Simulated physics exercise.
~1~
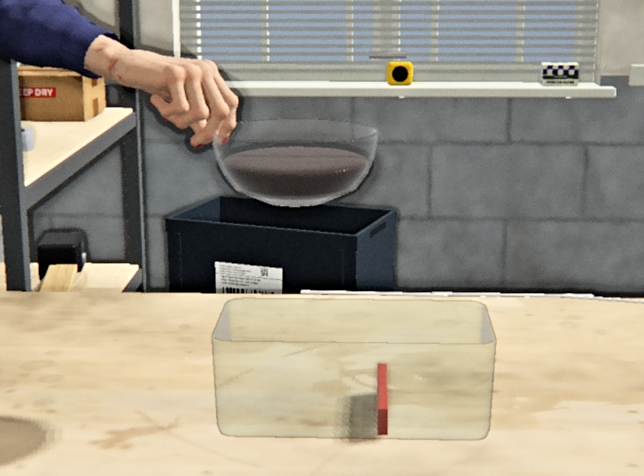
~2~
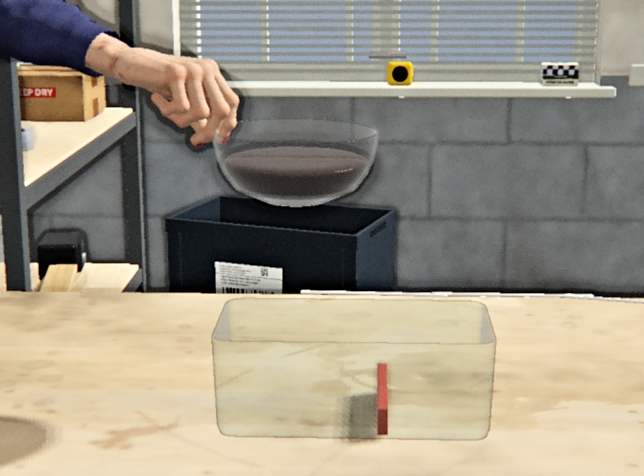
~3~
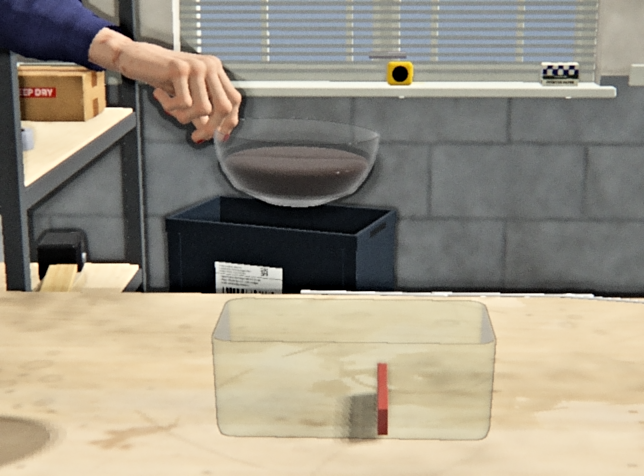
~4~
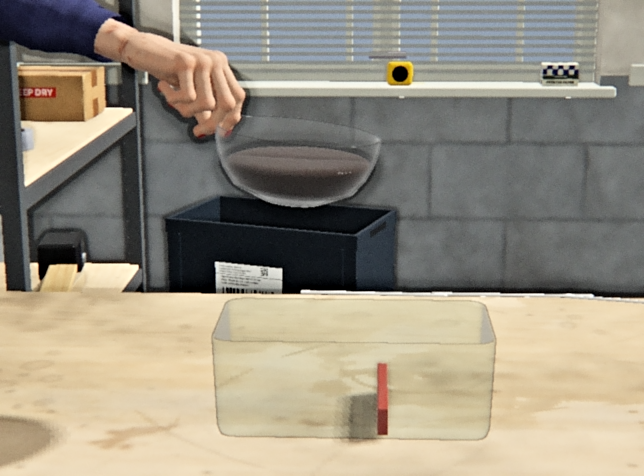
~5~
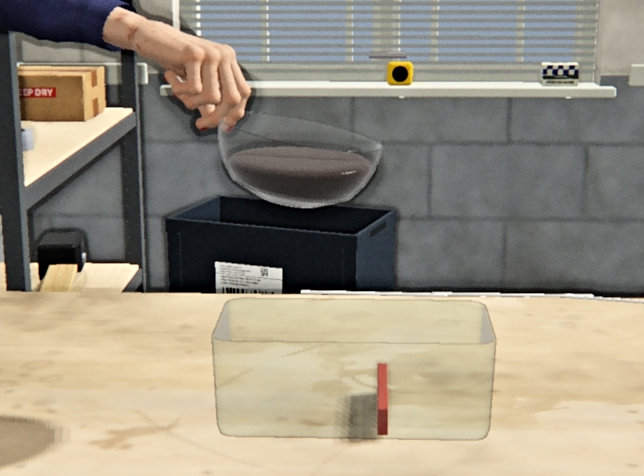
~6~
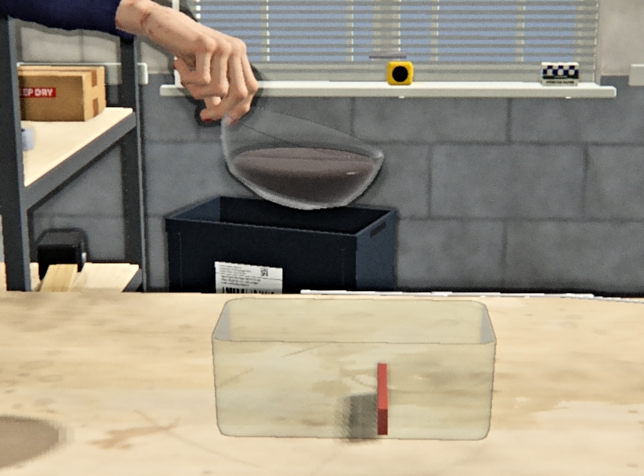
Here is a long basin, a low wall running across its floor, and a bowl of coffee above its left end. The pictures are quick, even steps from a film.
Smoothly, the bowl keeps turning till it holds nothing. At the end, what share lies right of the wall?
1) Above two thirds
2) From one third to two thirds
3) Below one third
Option 1: Above two thirds.
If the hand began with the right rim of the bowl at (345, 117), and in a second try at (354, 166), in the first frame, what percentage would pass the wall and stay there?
Roughly 60 % and 60 %.
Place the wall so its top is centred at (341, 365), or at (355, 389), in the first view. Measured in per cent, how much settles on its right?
First some 95, then 85 per cent.
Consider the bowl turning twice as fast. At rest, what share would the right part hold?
About 55 in a hundred.
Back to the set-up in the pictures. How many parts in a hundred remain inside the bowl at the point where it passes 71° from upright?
40 per cent, roughly.
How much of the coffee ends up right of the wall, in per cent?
75 in a hundred.
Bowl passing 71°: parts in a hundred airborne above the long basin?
It's close to 35 percent.
A moment on, the bowl is tipped part way and 40 per cent is still to pour, 0 is left of the wall and 22 right of it.
Next, the bowl is tipped right over and 0 per cent is still to pour, 17 is left of the wall and 79 right of it.
Then the bowl is tipped right over and 0 per cent is still to pour, 24 is left of the wall and 75 right of it.
Later the bowl is tipped right over and 0 per cent is still to pour, 24 is left of the wall and 75 right of it.
Finally, 25 per cent lies left of the wall, 74 right of it and 1 outside.
